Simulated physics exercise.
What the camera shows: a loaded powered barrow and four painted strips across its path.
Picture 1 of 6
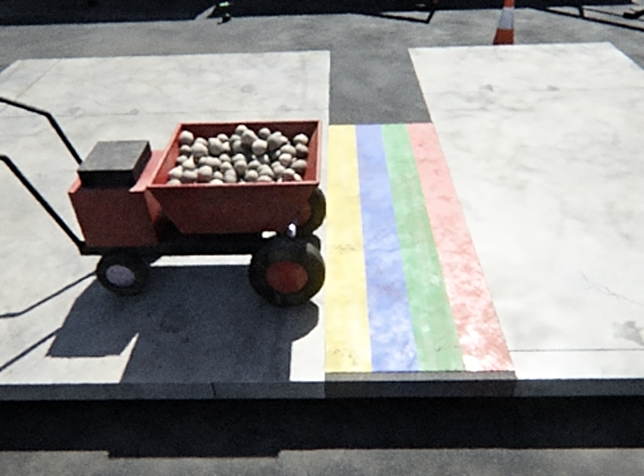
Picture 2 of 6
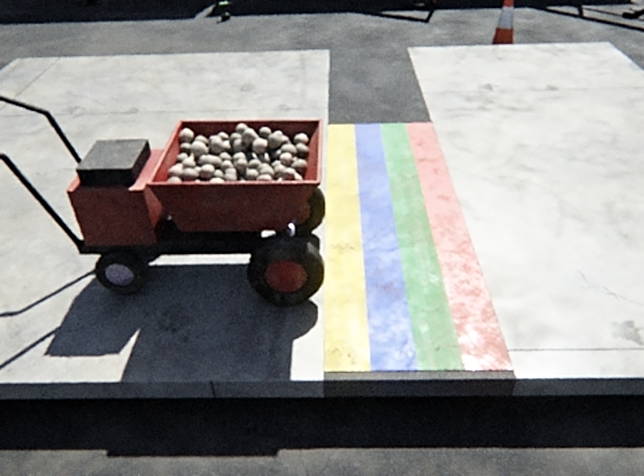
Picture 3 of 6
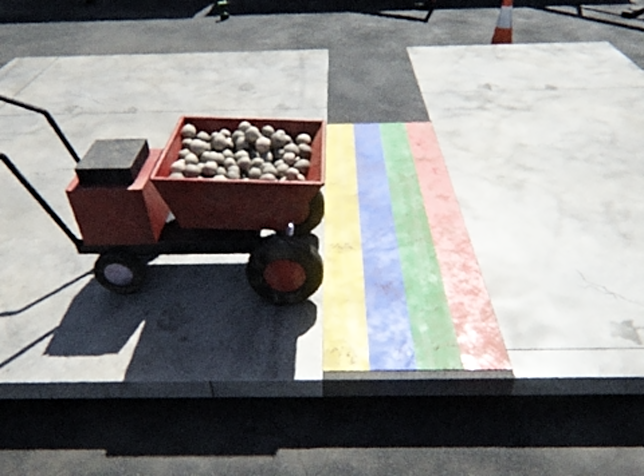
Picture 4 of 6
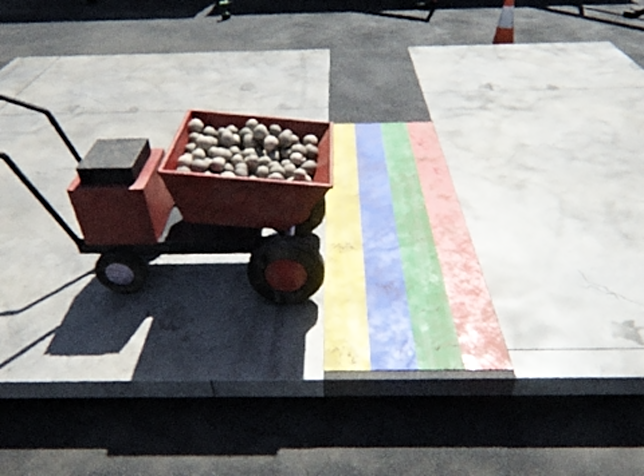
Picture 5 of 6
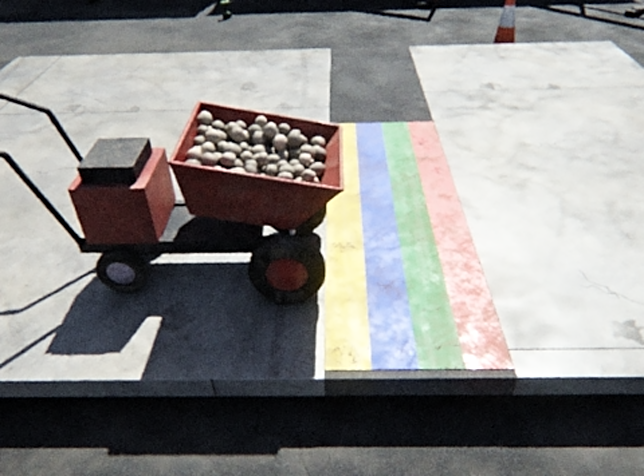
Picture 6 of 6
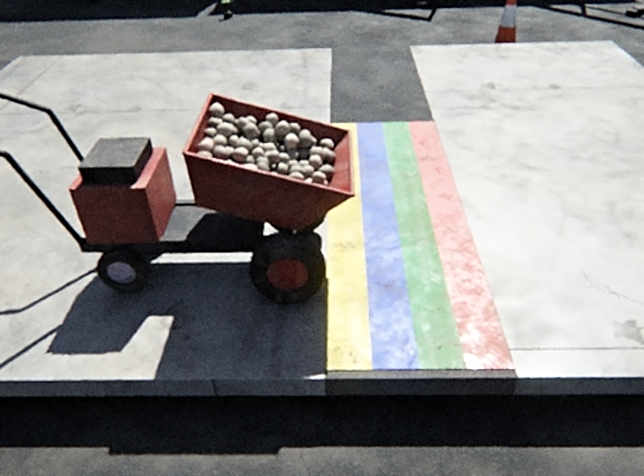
The red skip of a powered barrow, loaded with rounded pebbles, sits level at first, then tilts gradually to the right, its lip shifting toward yellow, blue, green and red painted strips while the wheels stay in place.
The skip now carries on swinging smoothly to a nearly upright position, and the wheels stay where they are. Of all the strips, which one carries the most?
I would say the green one.
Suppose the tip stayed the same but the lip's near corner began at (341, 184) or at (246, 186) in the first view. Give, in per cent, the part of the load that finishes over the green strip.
First try: 30 per cent; second try: 10 per cent.
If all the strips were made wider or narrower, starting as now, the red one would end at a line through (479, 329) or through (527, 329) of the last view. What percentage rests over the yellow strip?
Roughly 0 per cent, then roughly 0 per cent.
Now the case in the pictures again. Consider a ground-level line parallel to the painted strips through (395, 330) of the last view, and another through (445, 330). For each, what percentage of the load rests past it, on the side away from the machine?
First some 80, then 40 per cent.
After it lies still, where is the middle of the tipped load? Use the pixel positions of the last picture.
Centre at rest, last view: Approx. (430, 255).
Shortly afterwards, skip tipped steeply; the whole lot in the skip.
Next, skip tipped steeply; the bulk in the skip; only a few over the blue strip; a little over the green strip; only a few falling.
Some moments later, skip tipped right over; near half in the skip; a little over the blue strip; near a quarter over the green strip; a little over the red strip; a little off the paint.
In the end, skip tipped right over; near a quarter in the skip; none at all over the yellow strip; a little over the blue strip; near a third over the green strip; near a quarter over the red strip; a little off the paint.
